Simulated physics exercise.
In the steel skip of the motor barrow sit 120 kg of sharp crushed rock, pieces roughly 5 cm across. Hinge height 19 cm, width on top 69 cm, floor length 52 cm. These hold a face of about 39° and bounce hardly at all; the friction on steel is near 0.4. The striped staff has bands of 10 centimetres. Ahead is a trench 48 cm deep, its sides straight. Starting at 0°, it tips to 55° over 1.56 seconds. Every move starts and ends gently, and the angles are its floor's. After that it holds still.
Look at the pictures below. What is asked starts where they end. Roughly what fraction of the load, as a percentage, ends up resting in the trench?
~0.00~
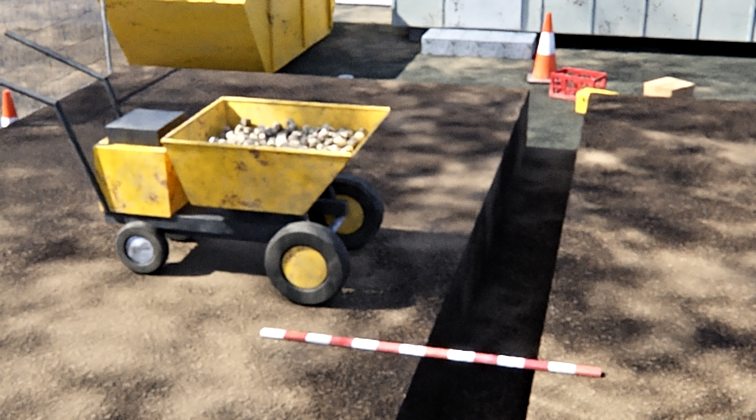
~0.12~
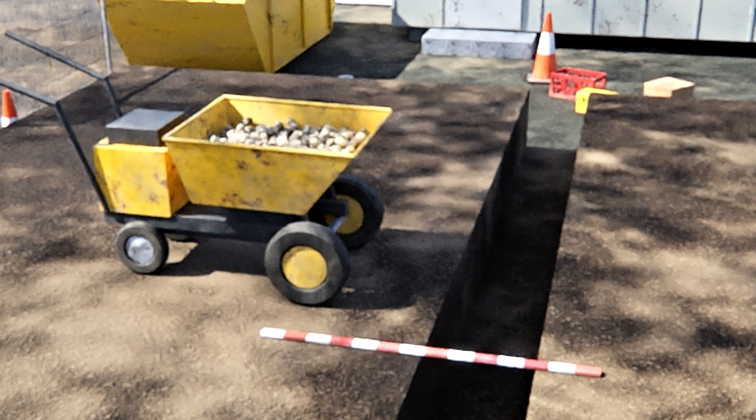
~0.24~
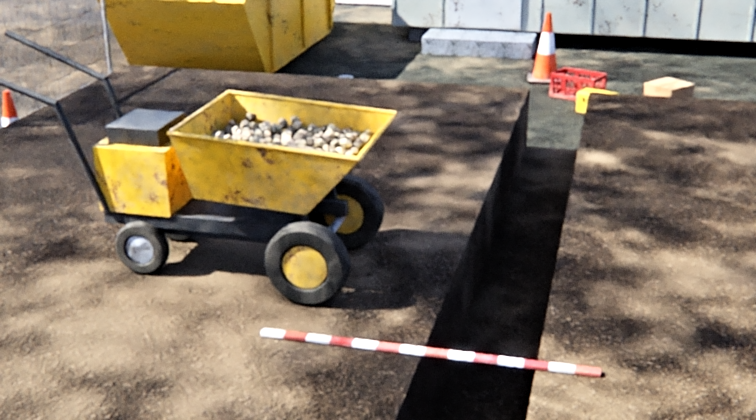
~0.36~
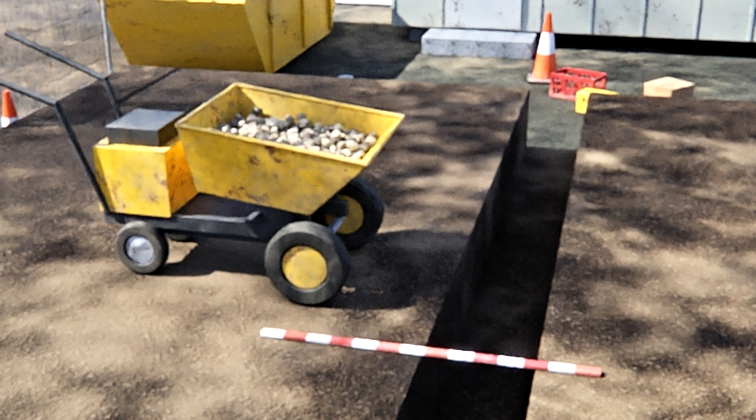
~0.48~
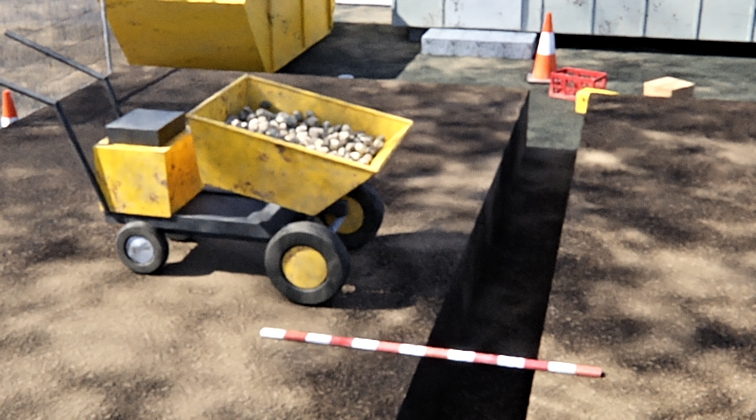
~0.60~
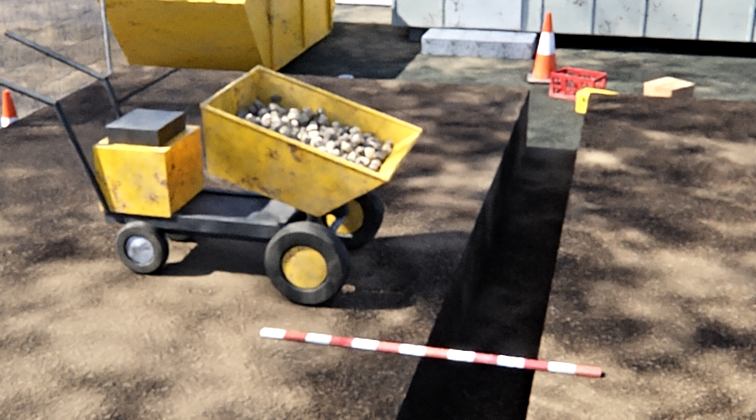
Roughly 2 per cent of the load.
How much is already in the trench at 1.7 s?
0 per cent or so by then.
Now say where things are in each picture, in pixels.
In the first picture, lip at (351, 156), floor tilted 0°, highest stones at (324, 138).
In the second picture, the skip is at 1°, its lip at (353, 157); the top of the load is at (299, 134); the stones move at 0.1 m/s on average.
In the third picture, lip at (359, 159), floor tilted 4°, highest stones at (279, 129); the stones move at 0.2 m/s on average.
In the fourth picture, lip at (367, 164), floor tilted 7°, highest stones at (255, 122); the stones move at 0.3 m/s on average.
In the fifth picture, the skip is at 12°, its lip at (377, 171); the top of the load is at (260, 116); the stones move at 0.4 m/s on average.
In the sixth picture, the skip is at 18°, its lip at (388, 180); the top of the load is at (260, 110); the stones move at 0.4 m/s on average.
After 1.2 s the floor is at 46°; 100 % in the skip; the foremost stones are at (408, 207).
After 1.7 s the floor is at 55°; 100 % in the skip; the foremost stones are at (434, 215).
After 2.0 s the floor is at 55°; 100 % in the skip; the foremost stones are at (444, 244).
After 4.0 s the floor is at 55°; 98 % in the skip, 2 % in the trench; the foremost stones are at (495, 381).
